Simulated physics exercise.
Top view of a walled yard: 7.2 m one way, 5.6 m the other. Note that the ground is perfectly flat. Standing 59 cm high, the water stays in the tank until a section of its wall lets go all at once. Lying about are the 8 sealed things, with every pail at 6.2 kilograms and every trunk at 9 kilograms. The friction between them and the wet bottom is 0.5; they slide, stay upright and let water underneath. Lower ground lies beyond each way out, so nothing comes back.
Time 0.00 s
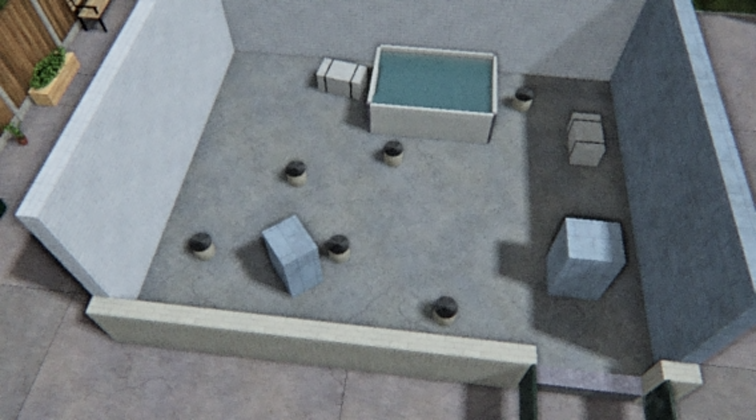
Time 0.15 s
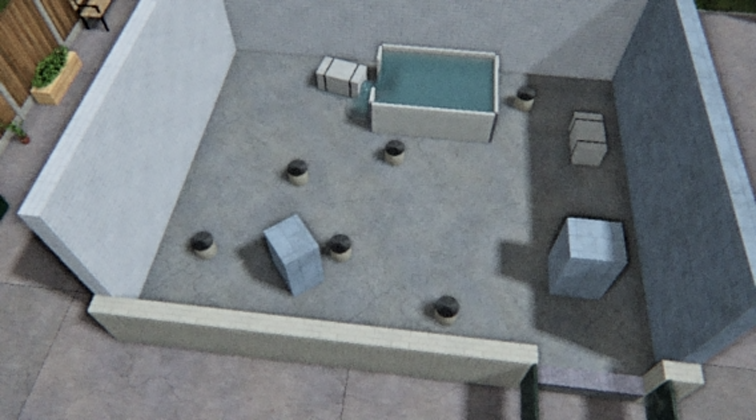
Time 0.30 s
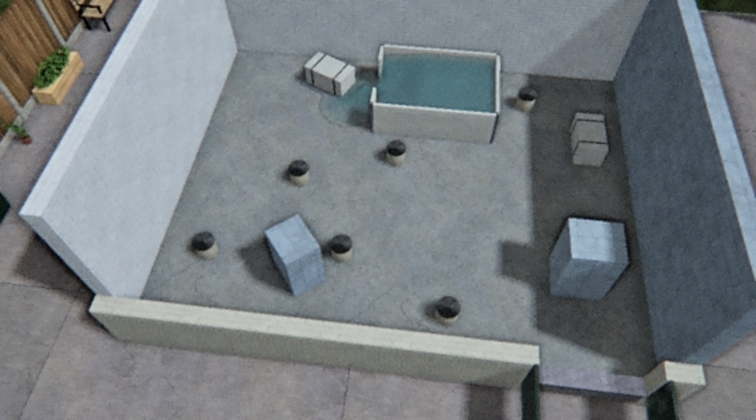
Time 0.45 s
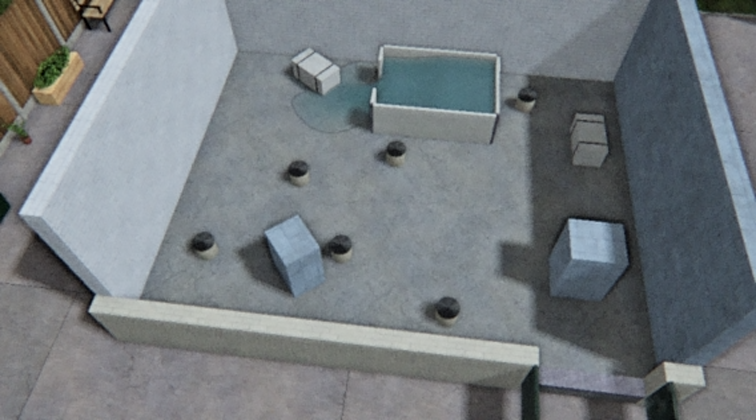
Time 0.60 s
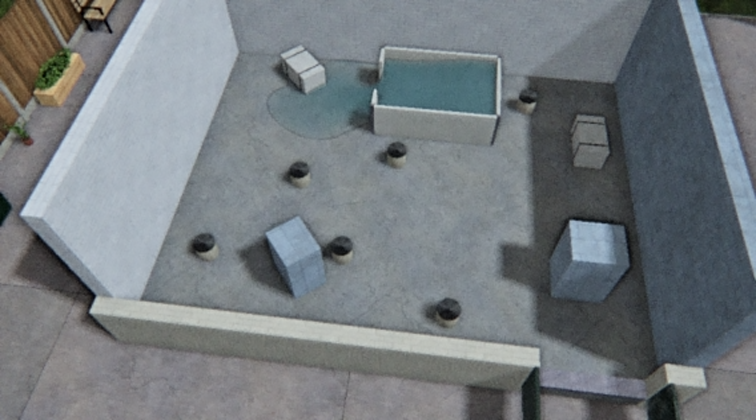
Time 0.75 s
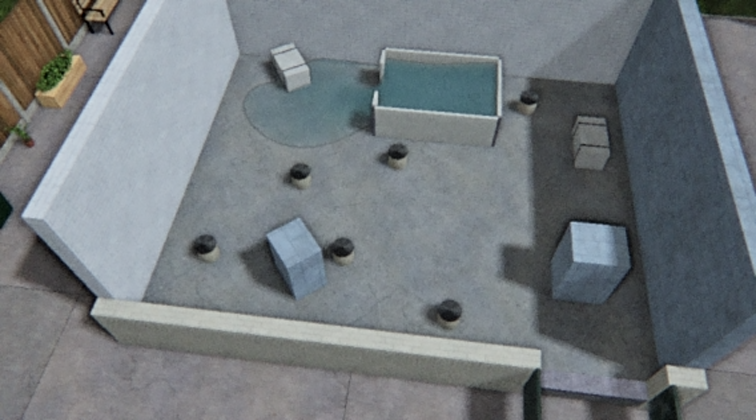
Teal water spreads from the left end of a pale rectangular tank at the back of a grey walled yard, viewed from high above. Two blue-grey blocks, a light box at the right and several small dark-topped pots stand about the floor. The puddle widens leftward and forward while a whitish box beside the tank slides left, turning as it goes, and everything else stays put.
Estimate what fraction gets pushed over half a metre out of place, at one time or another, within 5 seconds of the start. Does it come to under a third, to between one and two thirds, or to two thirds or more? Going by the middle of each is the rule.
We'll see only a small share moved that far, short of a third.
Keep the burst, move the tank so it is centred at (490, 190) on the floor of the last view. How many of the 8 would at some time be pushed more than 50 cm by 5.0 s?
So the tally would be 4.
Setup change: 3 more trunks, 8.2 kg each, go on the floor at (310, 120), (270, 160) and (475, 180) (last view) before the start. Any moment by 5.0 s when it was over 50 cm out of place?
So it's gets above, then gets above, then stays below.
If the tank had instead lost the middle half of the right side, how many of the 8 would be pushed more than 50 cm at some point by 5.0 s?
Then it comes to 2 of them.
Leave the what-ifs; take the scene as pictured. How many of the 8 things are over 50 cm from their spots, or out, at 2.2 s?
By that point, 1.
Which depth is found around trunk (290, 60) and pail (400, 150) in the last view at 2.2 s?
28 and 0 cm.
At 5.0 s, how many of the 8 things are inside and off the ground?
By my count, 2.
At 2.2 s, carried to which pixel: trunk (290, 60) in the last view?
About (233, 54), give or take.
After 1.1 s 1 of 8 are over 50 cm from their spots; 0 afloat.
After 2.2 s 1 of 8 are over 50 cm from their spots; 1 afloat.
After 3.5 s 1 of 8 are over 50 cm from their spots; 1 afloat.
After 5.0 s 2 of 8 are over 50 cm from their spots, and 2 have been at some point; 2 afloat.
